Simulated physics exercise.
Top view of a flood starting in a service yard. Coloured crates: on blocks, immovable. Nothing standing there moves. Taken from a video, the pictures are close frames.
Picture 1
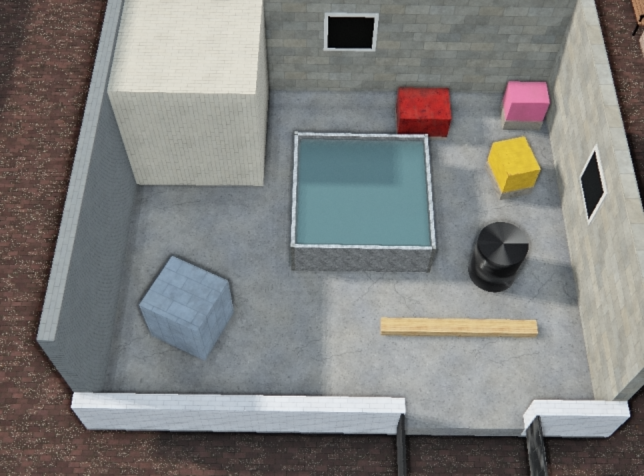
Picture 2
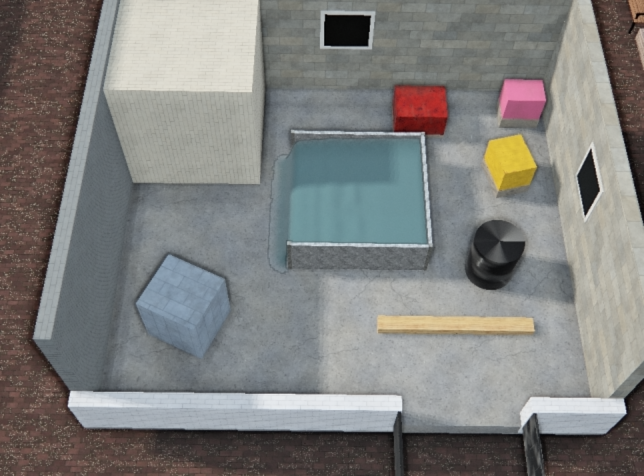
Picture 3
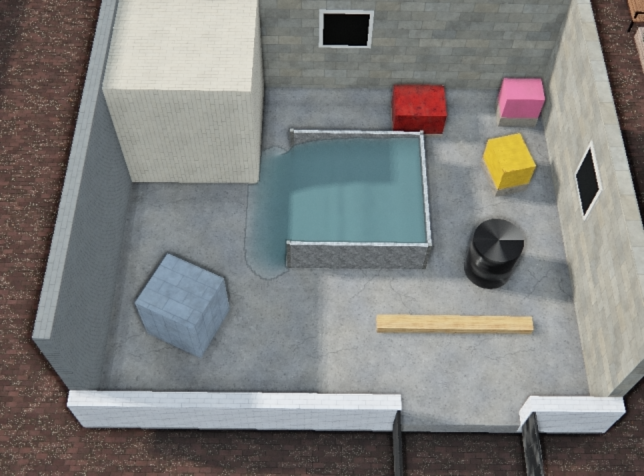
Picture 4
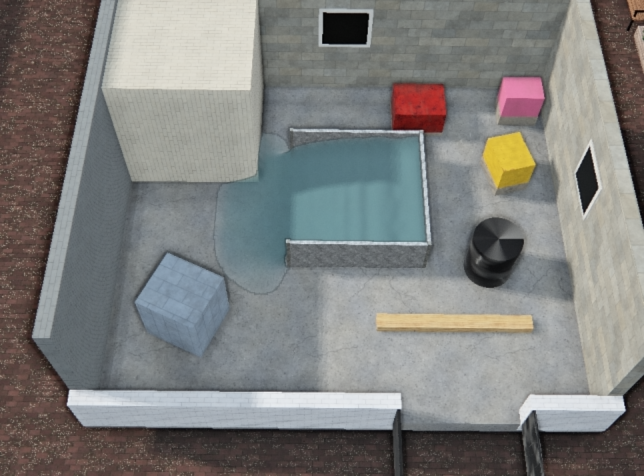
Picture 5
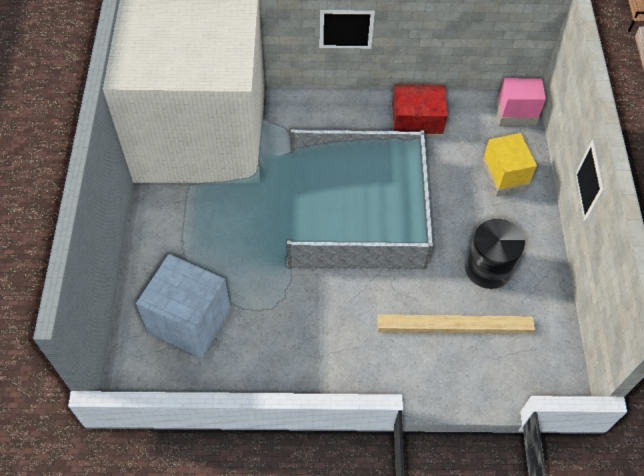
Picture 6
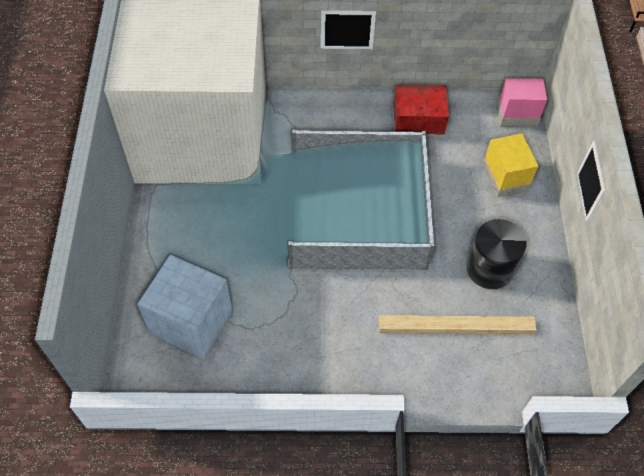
Open tank of water losing its left side and pouring out, the water spreading leftward between a pale block and blue-grey crate.
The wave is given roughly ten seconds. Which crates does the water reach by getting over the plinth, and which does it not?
The pink crate is not reached, the red crate is reached, the yellow crate is not reached.
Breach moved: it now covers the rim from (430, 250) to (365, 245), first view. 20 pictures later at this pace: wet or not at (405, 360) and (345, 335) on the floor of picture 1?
First spot swamped, second spot swamped.
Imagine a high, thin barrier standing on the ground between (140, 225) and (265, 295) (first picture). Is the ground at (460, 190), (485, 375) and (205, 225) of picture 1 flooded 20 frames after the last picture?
The first point comes out unwetted, the next unwetted, the last inundated.
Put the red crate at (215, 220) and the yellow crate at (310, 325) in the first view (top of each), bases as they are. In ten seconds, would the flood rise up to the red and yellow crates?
Looking at both, the red crate gets submerged, and the yellow crate gets submerged.
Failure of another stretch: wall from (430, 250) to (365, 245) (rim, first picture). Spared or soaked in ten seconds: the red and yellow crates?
Note: Red one is left dry; yellow one is left dry.
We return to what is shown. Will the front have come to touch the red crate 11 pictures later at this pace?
Then: At red water there.
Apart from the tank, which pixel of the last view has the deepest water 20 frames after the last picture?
I'd say near (103, 398).
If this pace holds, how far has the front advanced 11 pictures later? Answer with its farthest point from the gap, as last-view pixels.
Close to (101, 408).
A moment on, water covers 25 % of the floor; the pink crate not reached, the red crate not reached, the yellow crate not reached.
Next, water covers 35 % of the floor; the pink crate not reached, the red crate water round its plinth, the yellow crate not reached.
Then, water covers 50 % of the floor; the pink crate water round its plinth, the red crate water round its plinth, the yellow crate not reached.
Later, water covers 85 % of the floor; the pink crate water round its plinth, the red crate water round its plinth, the yellow crate water round its plinth.
In the end, water covers 100 % of the floor; the pink crate stayed above the water, the red crate was topped, the yellow crate stayed above the water.
